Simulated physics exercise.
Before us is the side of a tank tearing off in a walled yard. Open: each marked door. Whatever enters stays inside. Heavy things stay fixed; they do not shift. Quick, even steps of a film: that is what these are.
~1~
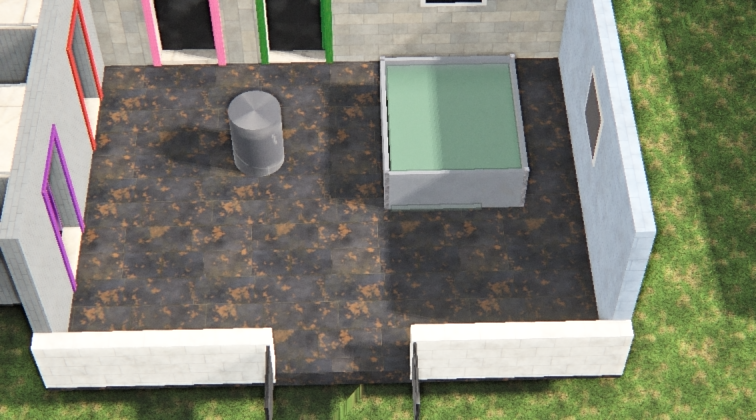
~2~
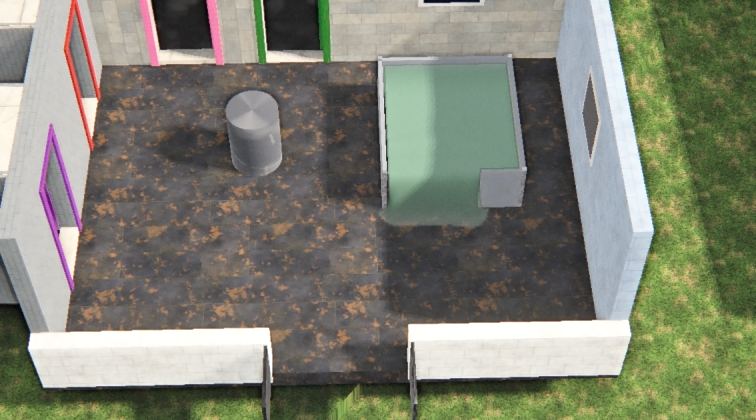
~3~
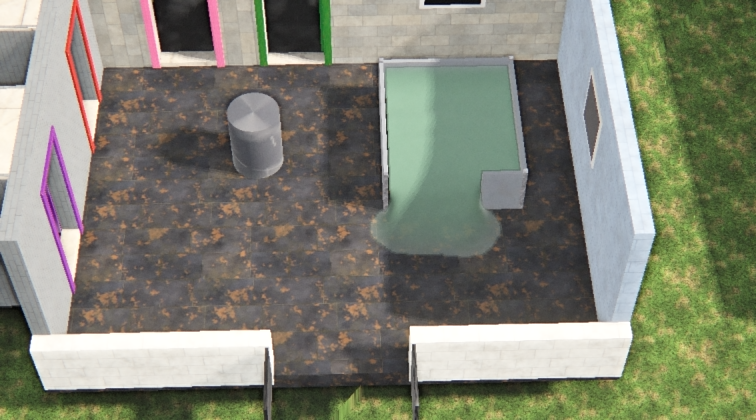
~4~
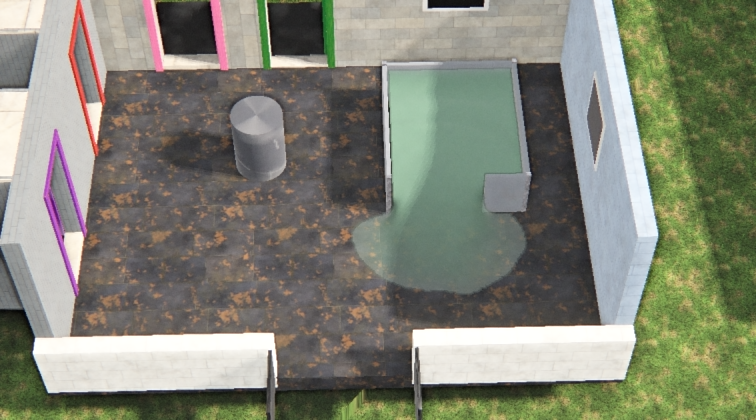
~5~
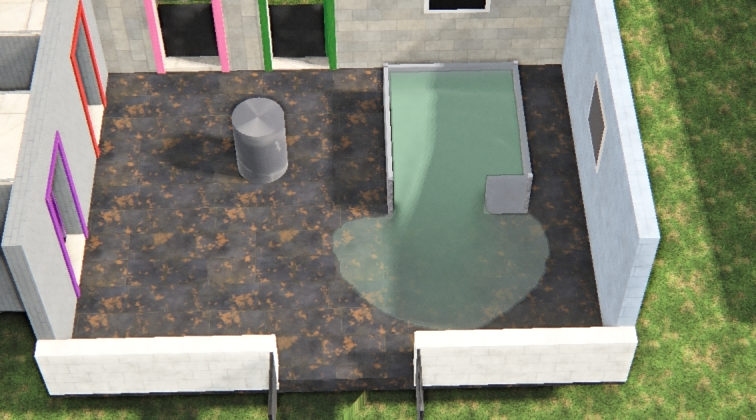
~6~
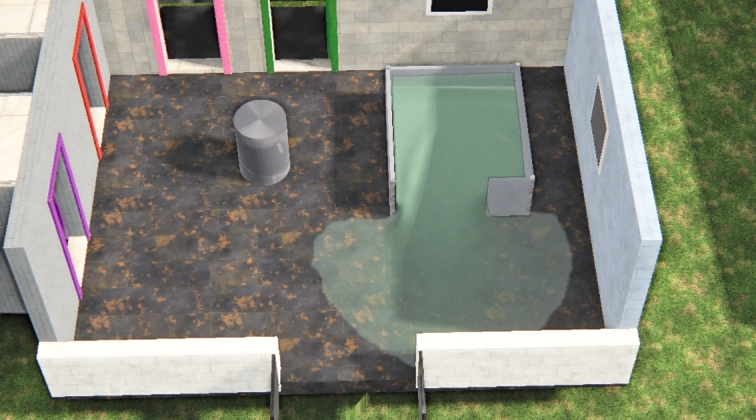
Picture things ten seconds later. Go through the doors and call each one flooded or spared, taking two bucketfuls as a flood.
Red door: Spared, green door: Spared, purple door: Spared, pink door: Spared.
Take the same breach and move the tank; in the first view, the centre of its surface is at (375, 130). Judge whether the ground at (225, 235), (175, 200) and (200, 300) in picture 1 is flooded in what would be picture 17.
In the order asked: Not reached, not reached, reached by the flood.
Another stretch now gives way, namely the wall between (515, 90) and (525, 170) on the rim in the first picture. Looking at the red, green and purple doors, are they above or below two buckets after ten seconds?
Red is over, green is over, purple keeps below it.
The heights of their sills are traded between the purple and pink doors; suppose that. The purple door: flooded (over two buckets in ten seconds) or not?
For the purple, I reckon it remains short.
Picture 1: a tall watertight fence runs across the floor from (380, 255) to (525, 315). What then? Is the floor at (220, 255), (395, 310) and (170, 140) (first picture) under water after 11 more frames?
Results in sequence: Swamped / bone-dry / bone-dry.
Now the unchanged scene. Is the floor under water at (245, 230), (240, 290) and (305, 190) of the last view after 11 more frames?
First spared, then swamped, then spared.
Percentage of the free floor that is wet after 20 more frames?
My estimate is roughly 45 percent.
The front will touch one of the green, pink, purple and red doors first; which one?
The purple door comes first.
A moment on, water covers 25 % of the floor; the red door not reached, the green door not reached, the purple door not reached, the pink door not reached.
Next, water covers 30 % of the floor; the red door not reached, the green door not reached, the purple door not reached, the pink door not reached.
Then, water covers 45 % of the floor; the red door not reached, the green door not reached, the purple door not reached, the pink door not reached.
Later, water covers 65 % of the floor; the red door wet at the sill, nothing in, the green door not reached, the purple door wet at the sill, nothing in, the pink door not reached.
In the end, water covers 90 % of the floor; the red door wet at the sill, nothing in, the green door under two buckets in, the purple door wet at the sill, nothing in, the pink door wet at the sill, nothing in.
